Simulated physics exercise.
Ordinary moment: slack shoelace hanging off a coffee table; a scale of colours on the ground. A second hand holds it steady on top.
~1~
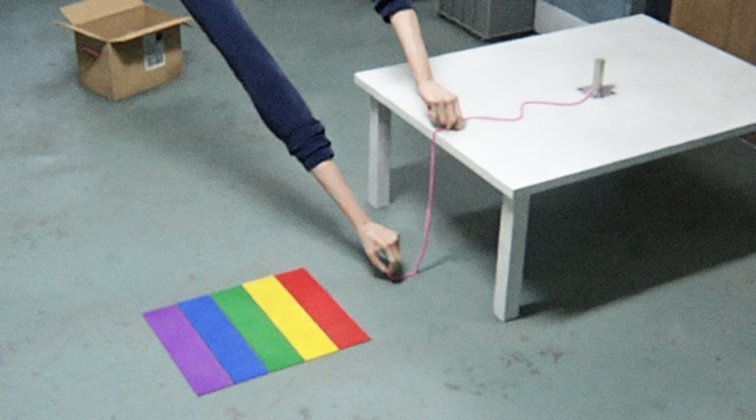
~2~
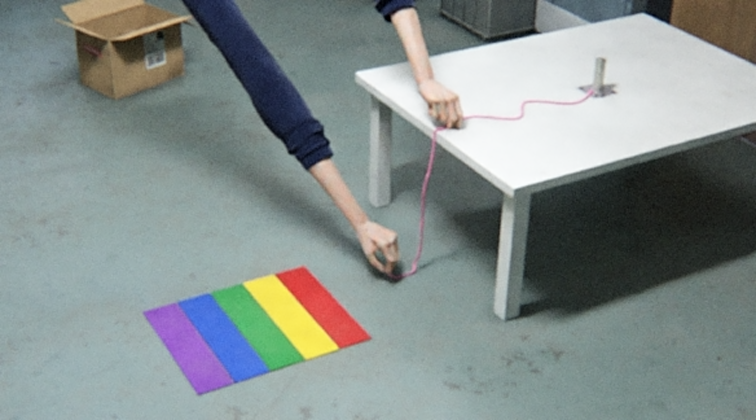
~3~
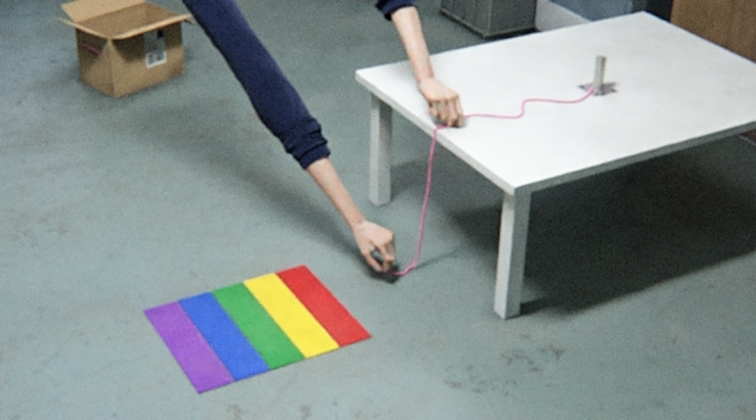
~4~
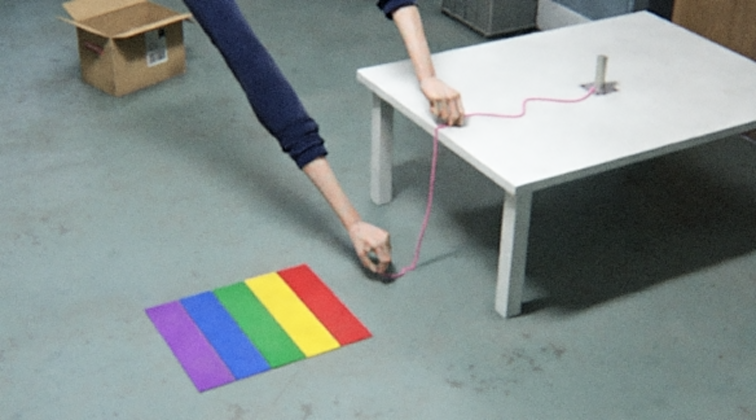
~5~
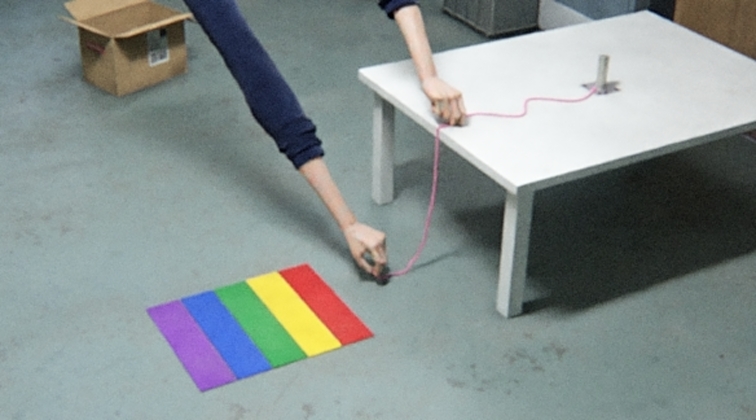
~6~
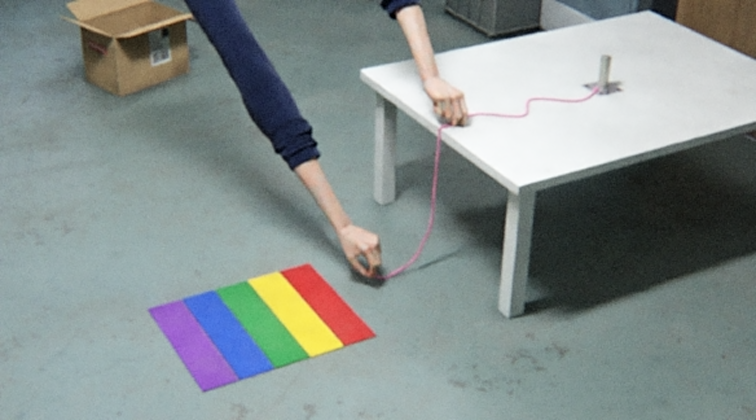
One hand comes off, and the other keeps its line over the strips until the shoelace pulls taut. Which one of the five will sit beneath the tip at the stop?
The green strip will.
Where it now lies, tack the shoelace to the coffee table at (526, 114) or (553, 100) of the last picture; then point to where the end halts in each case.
Try one ends near (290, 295), try two near (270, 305).
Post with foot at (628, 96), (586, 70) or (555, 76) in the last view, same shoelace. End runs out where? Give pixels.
First close to (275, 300), next close to (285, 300), last close to (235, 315).
Soon after, end near (317, 289); over red.
Then, end near (280, 300); over yellow.
At full stretch, end near (258, 306); over green. The green one.
